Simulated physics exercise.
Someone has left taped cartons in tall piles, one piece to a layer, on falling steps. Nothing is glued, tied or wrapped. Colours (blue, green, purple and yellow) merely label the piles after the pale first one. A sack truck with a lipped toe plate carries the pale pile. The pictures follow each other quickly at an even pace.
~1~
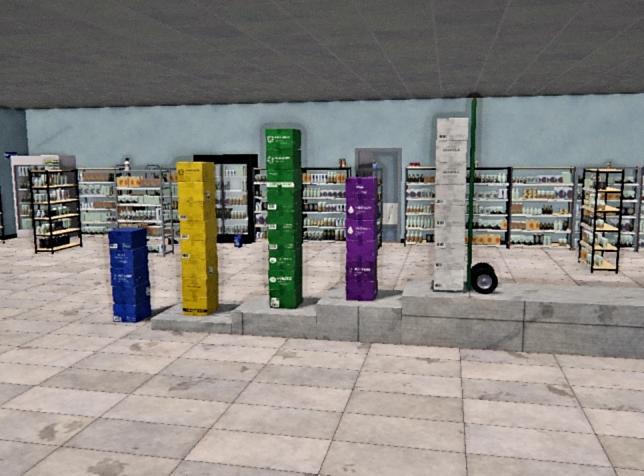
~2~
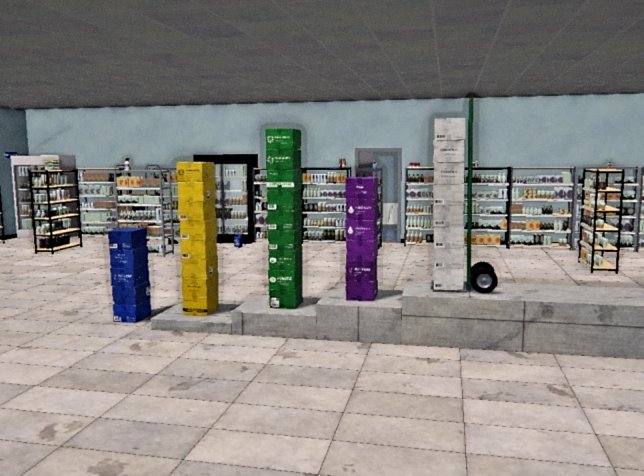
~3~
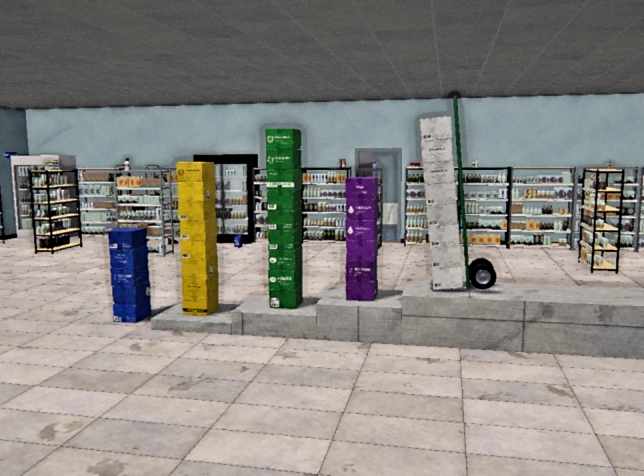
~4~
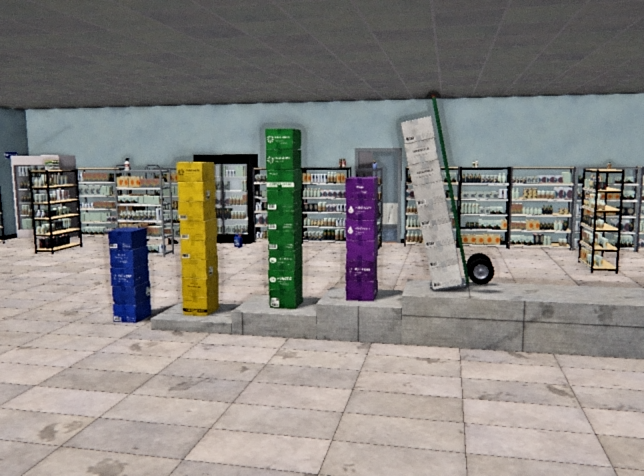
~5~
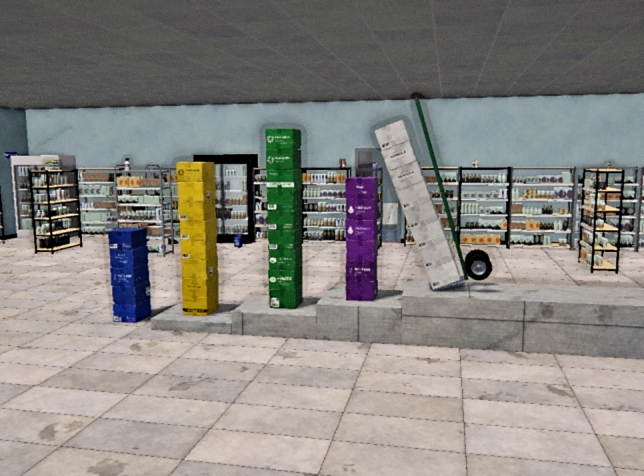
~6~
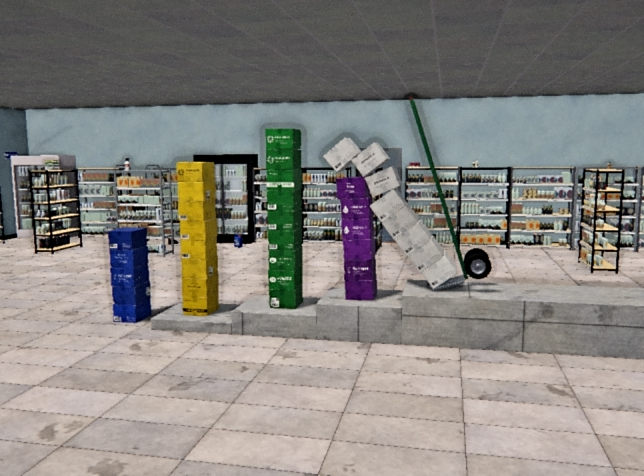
At first, a tall white pile of cartons stands upright against a green sack truck on the highest step, right of purple, green, yellow and blue piles. The truck rocks leftward, tilting the pile further until it bends over the purple pile, its upper cartons separating and the purple ones shifting slightly.
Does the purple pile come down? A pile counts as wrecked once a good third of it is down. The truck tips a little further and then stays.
The purple pile comes down.
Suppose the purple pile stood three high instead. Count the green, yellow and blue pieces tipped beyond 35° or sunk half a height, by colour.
Down at the end: Green 8, yellow 8, blue 4.
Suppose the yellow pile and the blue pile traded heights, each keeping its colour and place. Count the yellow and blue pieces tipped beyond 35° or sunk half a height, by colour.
By colour: Yellow 4, blue 8.
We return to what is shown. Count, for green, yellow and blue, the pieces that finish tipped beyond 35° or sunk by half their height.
By colour: Green 8, yellow 7, blue 4.
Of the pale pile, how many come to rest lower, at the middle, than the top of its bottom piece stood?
The count is 4.
Soon, 8 of the pale pile down; none of the 6 purple cartons down (0 of 28 in all colours); top purple carton tipped clearly; top green carton displaced a little.
A while on, 8 of the pale pile down; 5 of the 6 purple cartons down (8 of 28 in all colours); top purple carton tipped clearly, some two heights lower; top green carton tipped well over, half its height lower.
Towards the end, 8 of the pale pile down; 5 of the 6 purple cartons down (13 of 28 in all colours); top purple carton tipped steeply, some five heights lower; top green carton upside down.
Then, 8 of the pale pile down; 5 of the 6 purple cartons down (24 of 28 in all colours); top purple carton tipped steeply, some five heights lower; top green carton upside down.
Finally, 8 of the pale pile down; 5 of the 6 purple cartons down (24 of 28 in all colours); top purple carton tipped steeply, some five heights lower; top blue carton upside down. Seen by the last camera, middles, top purple carton near (237, 278).
